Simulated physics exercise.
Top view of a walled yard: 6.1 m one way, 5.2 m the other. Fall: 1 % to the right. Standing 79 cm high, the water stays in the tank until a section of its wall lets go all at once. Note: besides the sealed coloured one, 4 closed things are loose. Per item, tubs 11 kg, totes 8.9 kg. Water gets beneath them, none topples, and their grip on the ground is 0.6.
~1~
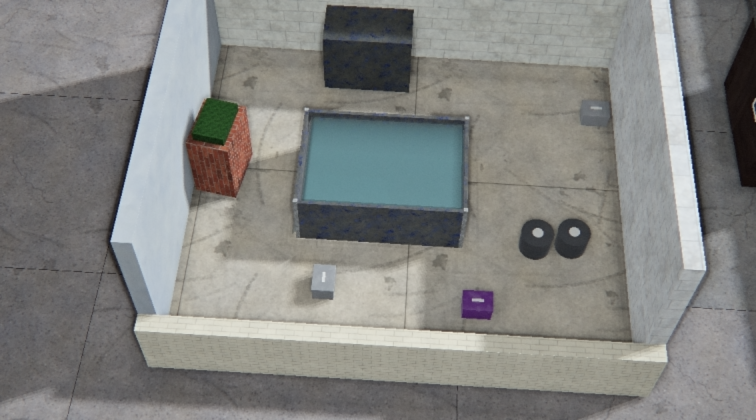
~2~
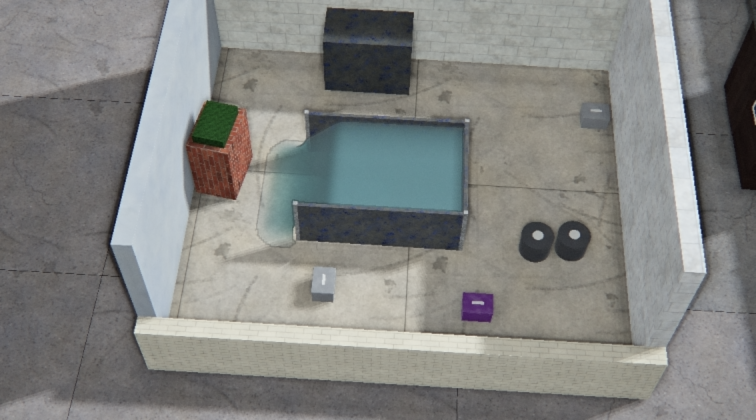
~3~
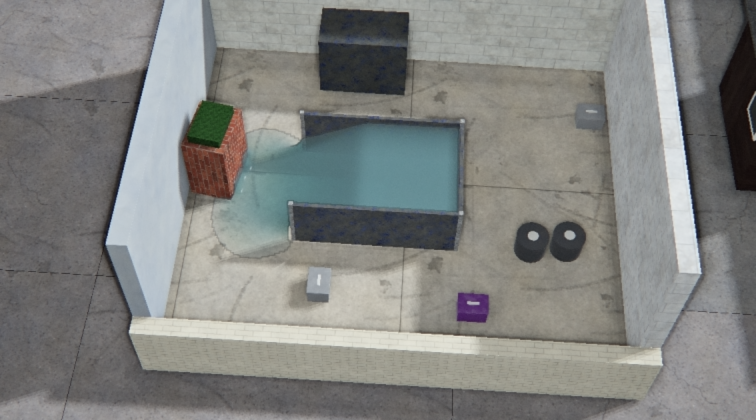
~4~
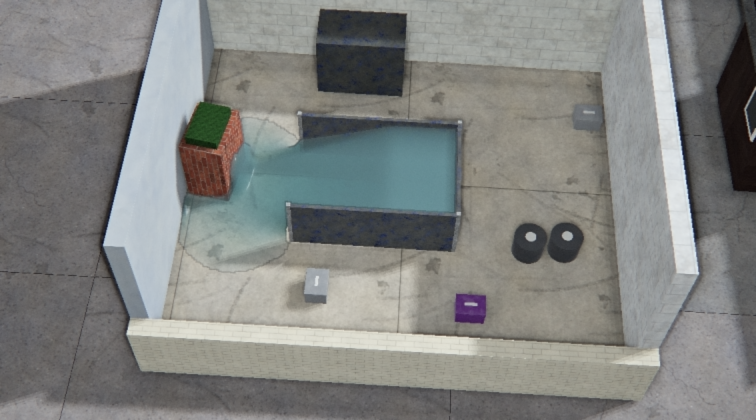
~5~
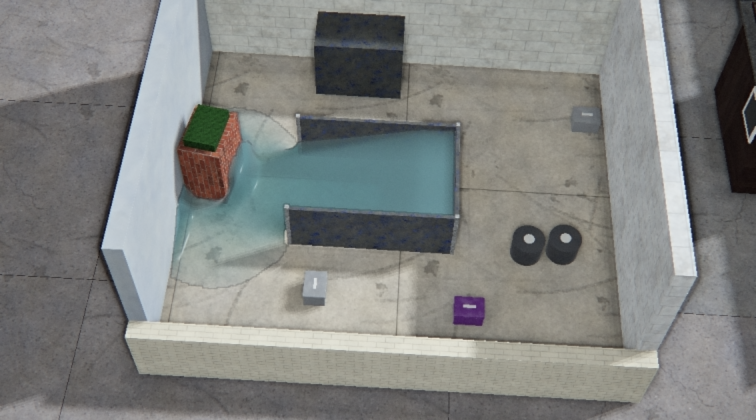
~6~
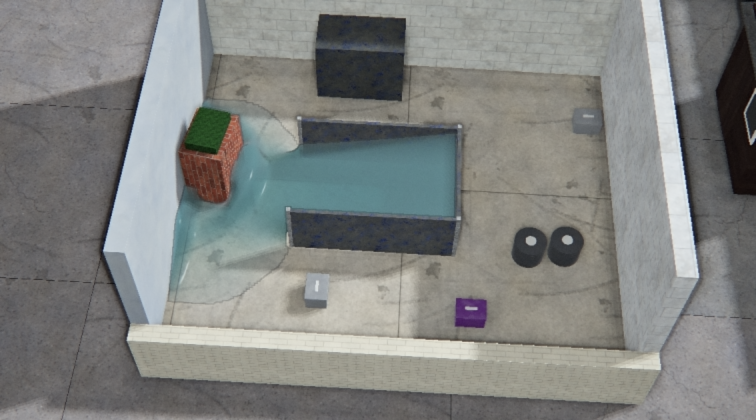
Walled yard from above, water pouring from the left side of a central tank and spreading around a brick block.
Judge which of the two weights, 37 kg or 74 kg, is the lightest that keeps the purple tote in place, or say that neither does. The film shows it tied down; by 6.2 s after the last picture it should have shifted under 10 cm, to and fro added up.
Light suffices.
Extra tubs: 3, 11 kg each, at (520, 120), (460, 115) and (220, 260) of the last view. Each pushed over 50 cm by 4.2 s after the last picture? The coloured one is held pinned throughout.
First one stayed within, second stayed within, third went beyond.
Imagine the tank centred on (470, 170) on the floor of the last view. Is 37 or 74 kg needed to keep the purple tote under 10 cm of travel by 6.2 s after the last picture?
So then the lighter weight suffices.
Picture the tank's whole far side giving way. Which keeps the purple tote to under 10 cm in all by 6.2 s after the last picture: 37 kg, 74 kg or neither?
Then even the small mass works.
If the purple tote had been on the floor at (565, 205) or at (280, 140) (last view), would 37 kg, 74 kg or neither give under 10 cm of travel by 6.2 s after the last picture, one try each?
Order kept: Light pick works, heavy pick needed.
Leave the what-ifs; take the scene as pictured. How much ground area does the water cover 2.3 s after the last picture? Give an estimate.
The covered patch comes to about 21 m2.
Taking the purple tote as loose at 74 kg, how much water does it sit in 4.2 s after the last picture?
6 cm, roughly.
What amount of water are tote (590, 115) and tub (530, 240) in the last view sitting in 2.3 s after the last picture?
Around 0 cm and 3 cm.
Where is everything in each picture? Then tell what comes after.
The first picture shows the purple tote at (478, 300), on the bottom; 3.3 m2 under water; 0 of 5 have shifted.
The second picture shows the purple tote at (478, 303), on the bottom; water covers 4.3 m2; 0 of 5 have shifted.
The third picture shows the purple tote at (473, 304) rests on the ground; water covers 5.3 m2; 0 of 5 have shifted.
The fourth picture shows the purple tote at (471, 304) rests on the ground; 6.4 m2 under water; 0 of 5 have shifted.
The fifth picture shows the purple tote at (469, 307), on the bottom; water covers 7.0 m2; 0 of 5 have shifted.
The sixth picture shows the purple tote at (471, 309), on the bottom; water covers 7.5 m2; 0 of 5 have shifted.
Then, 0.6 s after the last picture the purple tote would be 0 cm from its start with 37 kg and 0 cm from its start with 74 kg; 0 cm of water round it then.
Then, 2.3 s after the last picture the purple tote would be 0 cm from its start with 37 kg and 0 cm from its start with 74 kg; 7 cm of water round it then.
Then, 4.2 s after the last picture the purple tote would be 0 cm from its start with 37 kg and 0 cm from its start with 74 kg; 6 cm of water round it then.
Then, 6.2 s after the last picture the purple tote would be 0 cm from its start with 37 kg and 0 cm from its start with 74 kg; 5 cm of water round it then.
